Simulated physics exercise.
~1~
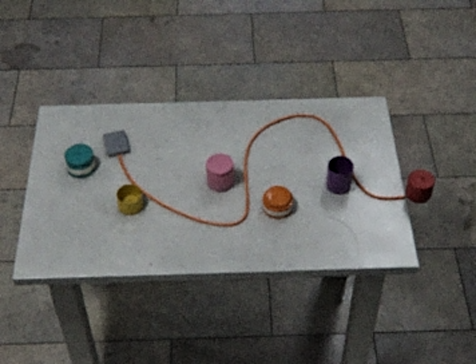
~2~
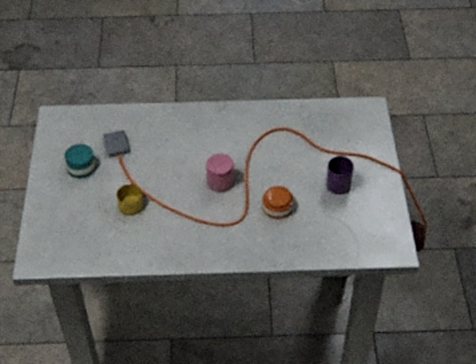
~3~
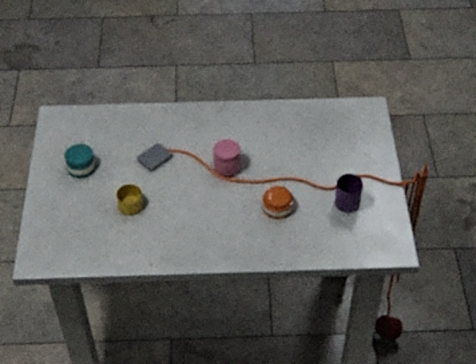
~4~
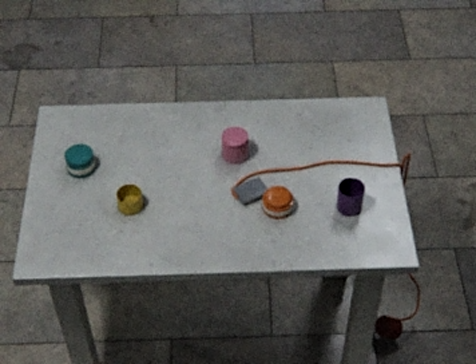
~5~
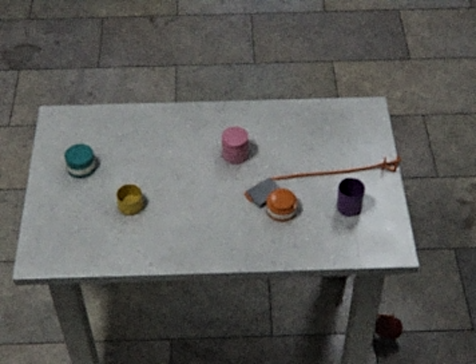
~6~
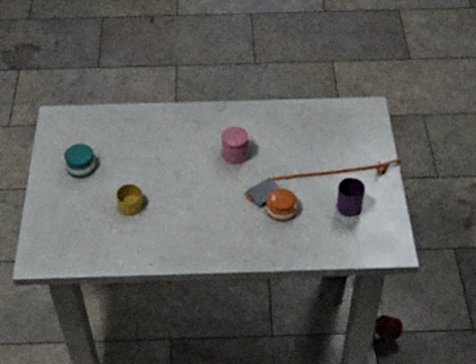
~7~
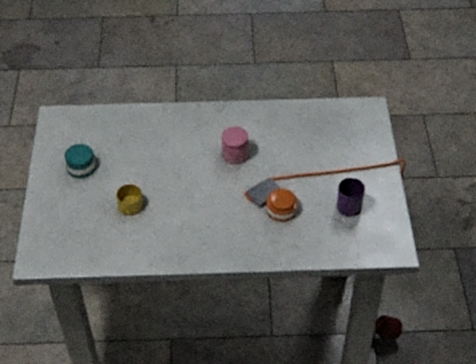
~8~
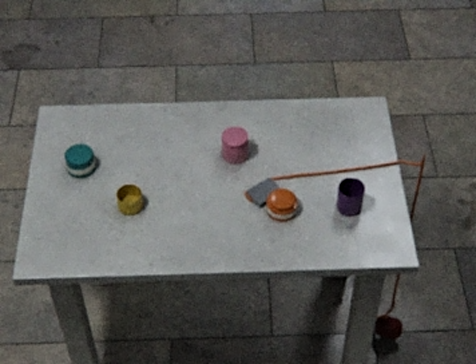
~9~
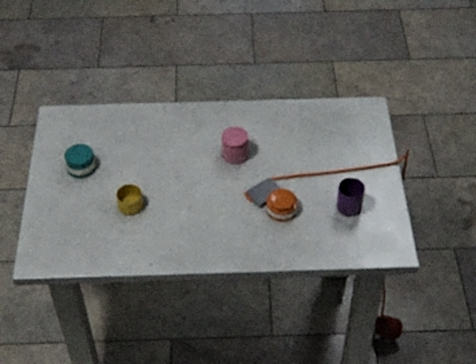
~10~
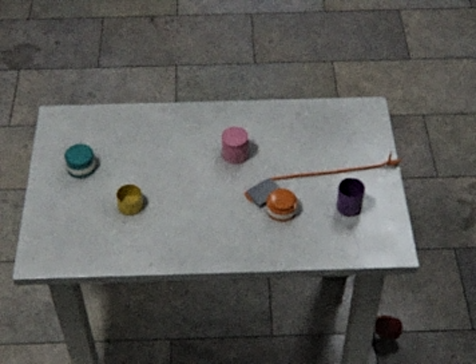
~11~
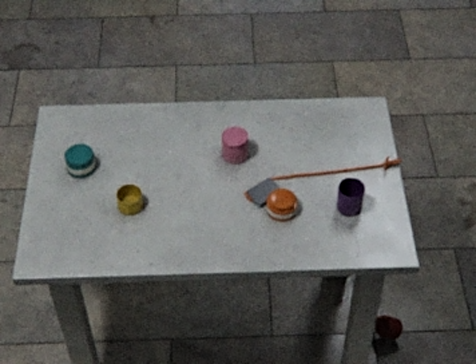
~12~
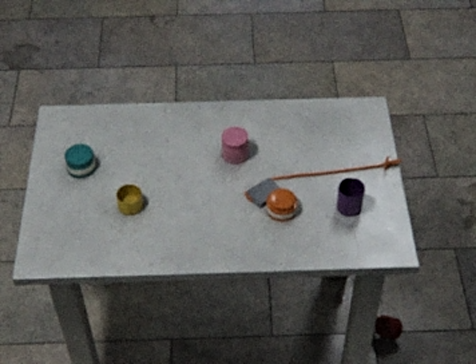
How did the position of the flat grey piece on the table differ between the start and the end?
At the start it sat toward the back left of the table, near the teal tin. By the end it was right of the middle and a little closer to the front, up against the orange jar.
